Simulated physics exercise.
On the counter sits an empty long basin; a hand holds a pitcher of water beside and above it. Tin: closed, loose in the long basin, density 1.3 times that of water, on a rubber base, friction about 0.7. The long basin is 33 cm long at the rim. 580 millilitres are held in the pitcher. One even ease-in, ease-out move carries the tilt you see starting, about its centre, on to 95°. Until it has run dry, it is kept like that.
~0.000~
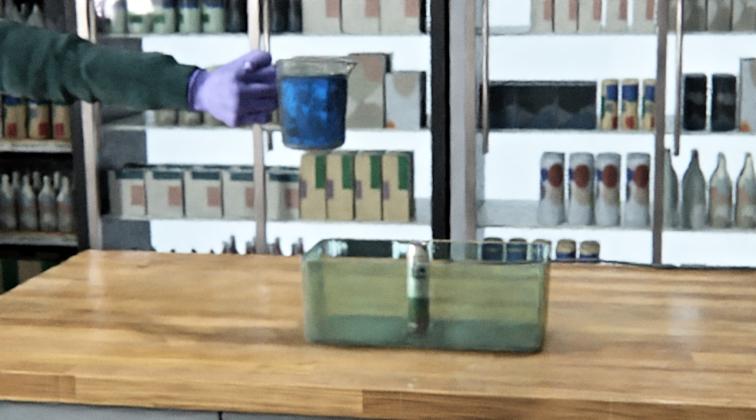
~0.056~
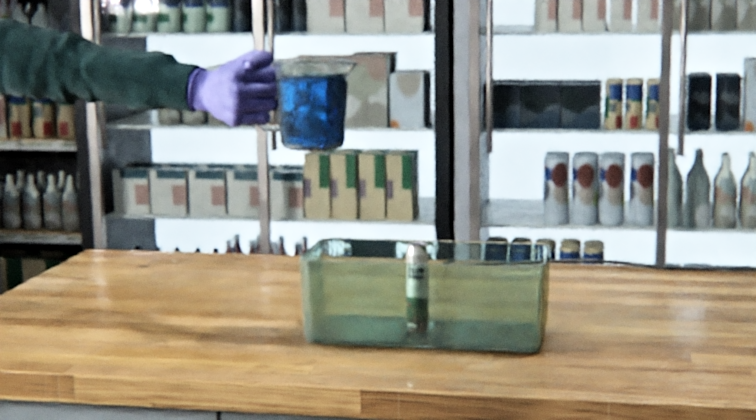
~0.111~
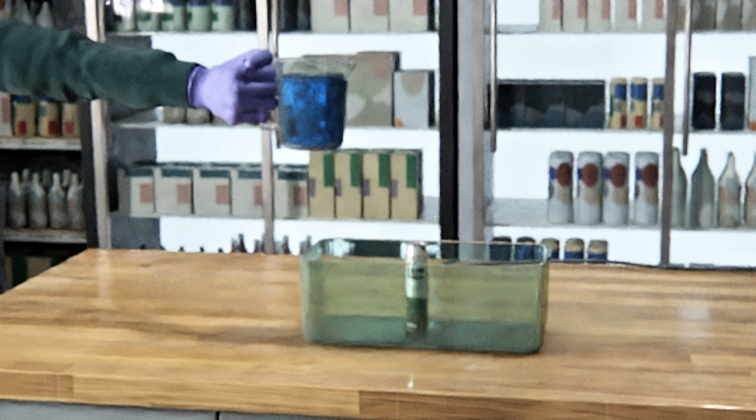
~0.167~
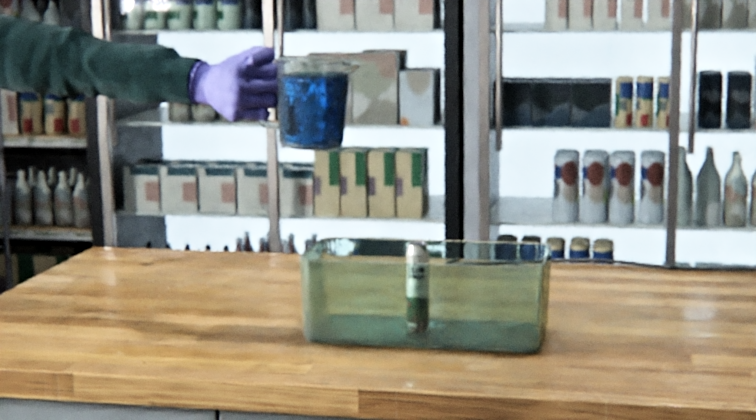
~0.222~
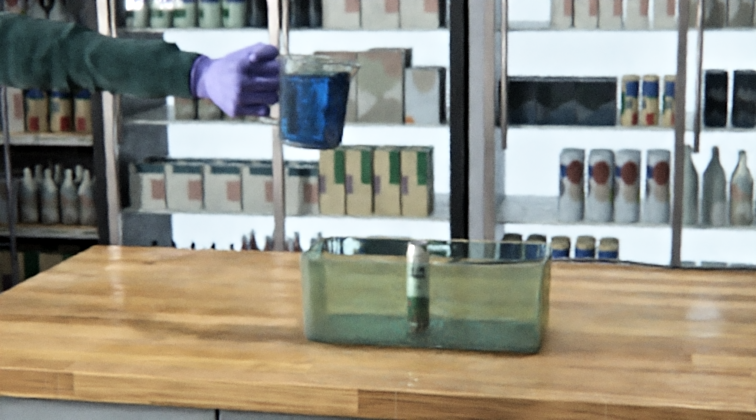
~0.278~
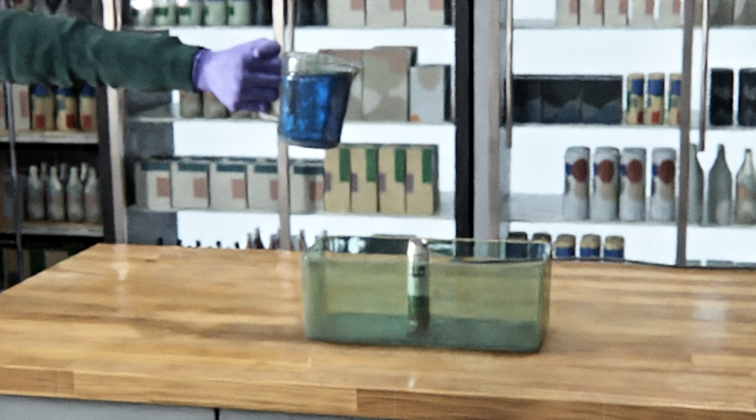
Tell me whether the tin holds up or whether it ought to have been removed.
It will weather it.
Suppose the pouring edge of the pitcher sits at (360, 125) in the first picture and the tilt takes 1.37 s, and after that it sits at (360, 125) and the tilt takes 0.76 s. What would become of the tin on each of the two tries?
Run one: It tumbles. Run two: It tumbles.
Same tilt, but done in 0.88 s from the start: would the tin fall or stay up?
Outcome - the tin stays erect.
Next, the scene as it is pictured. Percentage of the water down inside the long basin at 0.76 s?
About 1%.
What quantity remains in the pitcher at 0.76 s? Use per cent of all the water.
About 88 per cent.
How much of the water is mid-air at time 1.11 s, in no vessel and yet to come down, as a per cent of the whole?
About 28 per cent.
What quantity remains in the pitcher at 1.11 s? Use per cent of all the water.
What remains is about 42 percent of it all.
By 0.76 s the tilt is 55° and 88 per cent is still to pour; the tin stands where it began.
By 1.11 s the tilt is 87° and 43 per cent is still to pour; the tin stands where it began.
By 1.47 s the tilt is 95° and 8 per cent is still to pour; the tin stands where it began.
By 1.87 s the tilt is 95° and 1 per cent is still to pour; the tin stands where it began.
At rest the tin stands where it began.
